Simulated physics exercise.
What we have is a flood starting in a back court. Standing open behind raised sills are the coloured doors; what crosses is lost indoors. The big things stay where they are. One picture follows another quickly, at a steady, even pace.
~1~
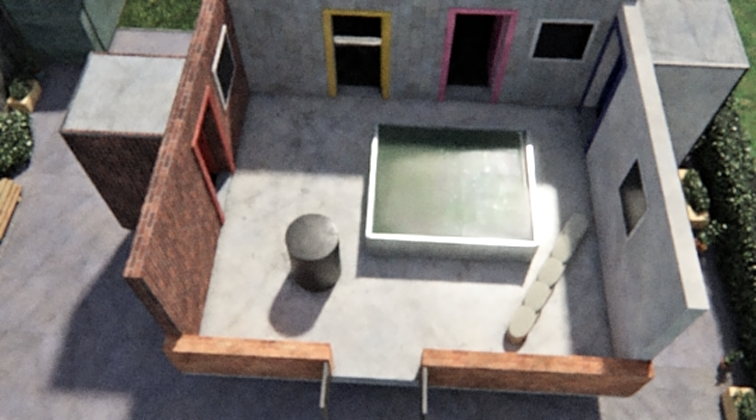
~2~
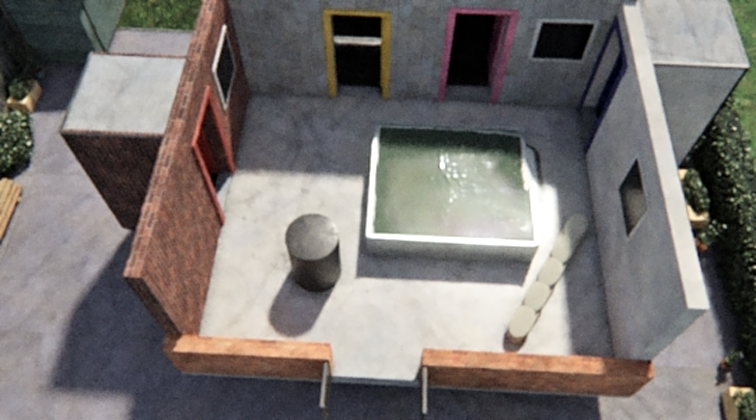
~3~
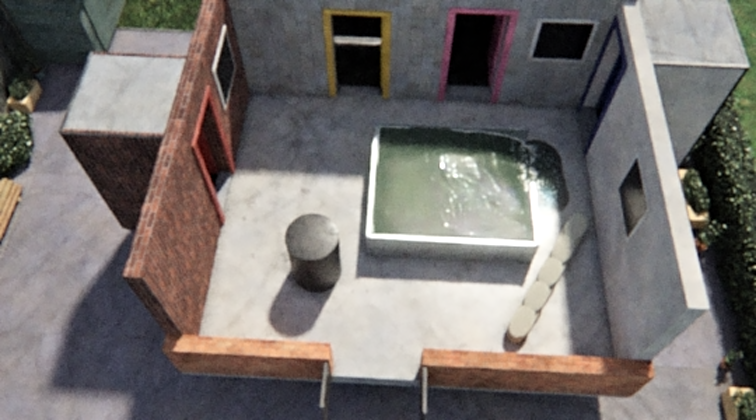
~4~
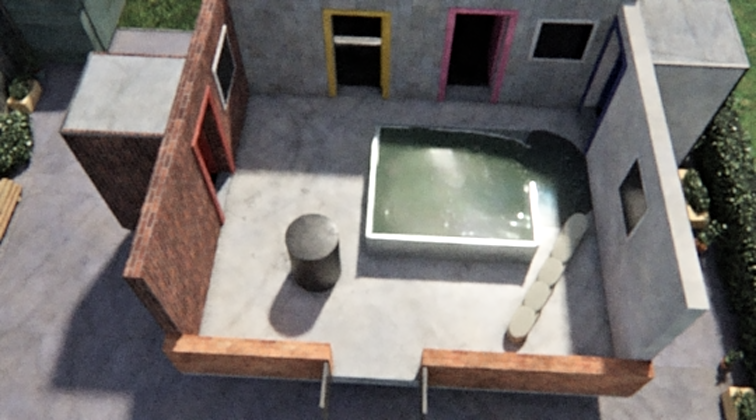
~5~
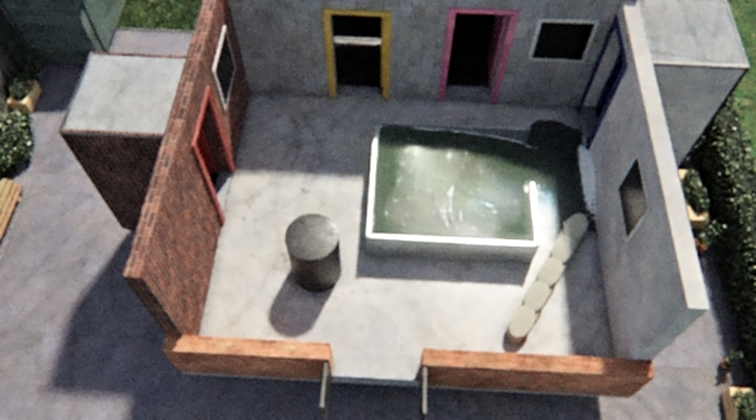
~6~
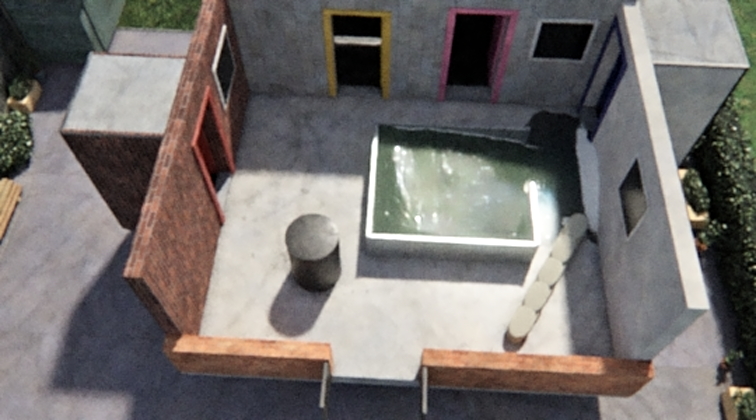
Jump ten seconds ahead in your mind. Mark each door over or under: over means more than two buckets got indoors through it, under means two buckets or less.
Pink door - under, blue door - over, red door - under, yellow door - over.
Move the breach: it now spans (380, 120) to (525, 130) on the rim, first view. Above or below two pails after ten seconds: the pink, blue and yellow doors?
Pink: Over the line; blue: Over the line; yellow: Over the line.
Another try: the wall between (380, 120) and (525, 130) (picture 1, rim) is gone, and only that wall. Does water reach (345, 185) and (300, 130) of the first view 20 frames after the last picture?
Taking them in turn: Untouched and swamped.
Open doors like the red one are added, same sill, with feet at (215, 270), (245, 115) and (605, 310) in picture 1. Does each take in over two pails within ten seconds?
Taking the new doors in the order given: The first comes up short, the second tops it, the third comes up short.
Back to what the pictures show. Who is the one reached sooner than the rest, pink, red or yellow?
The pink one, before the others.
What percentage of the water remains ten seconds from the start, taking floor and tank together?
My reading is around 92 percent.
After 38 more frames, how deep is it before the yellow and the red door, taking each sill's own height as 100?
About 200 and 70 %.
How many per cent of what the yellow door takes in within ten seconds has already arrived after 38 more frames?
Share at that point: Close to 15 in a hundred.
A moment on, water covers 15 % of the floor; the pink door not reached, the blue door under two buckets in, the red door not reached, the yellow door not reached.
Next, water covers 30 % of the floor; the pink door wet at the sill, nothing in, the blue door over two buckets in, the red door not reached, the yellow door not reached.
Then, water covers 50 % of the floor; the pink door wet at the sill, nothing in, the blue door far over two buckets in, the red door not reached, the yellow door wet at the sill, nothing in.
Later, water covers 80 % of the floor; the pink door wet at the sill, nothing in, the blue door far over two buckets in, the red door wet at the sill, nothing in, the yellow door under two buckets in.
In the end, water covers 95 % of the floor; the pink door wet at the sill, nothing in, the blue door far over two buckets in, the red door wet at the sill, nothing in, the yellow door over two buckets in.
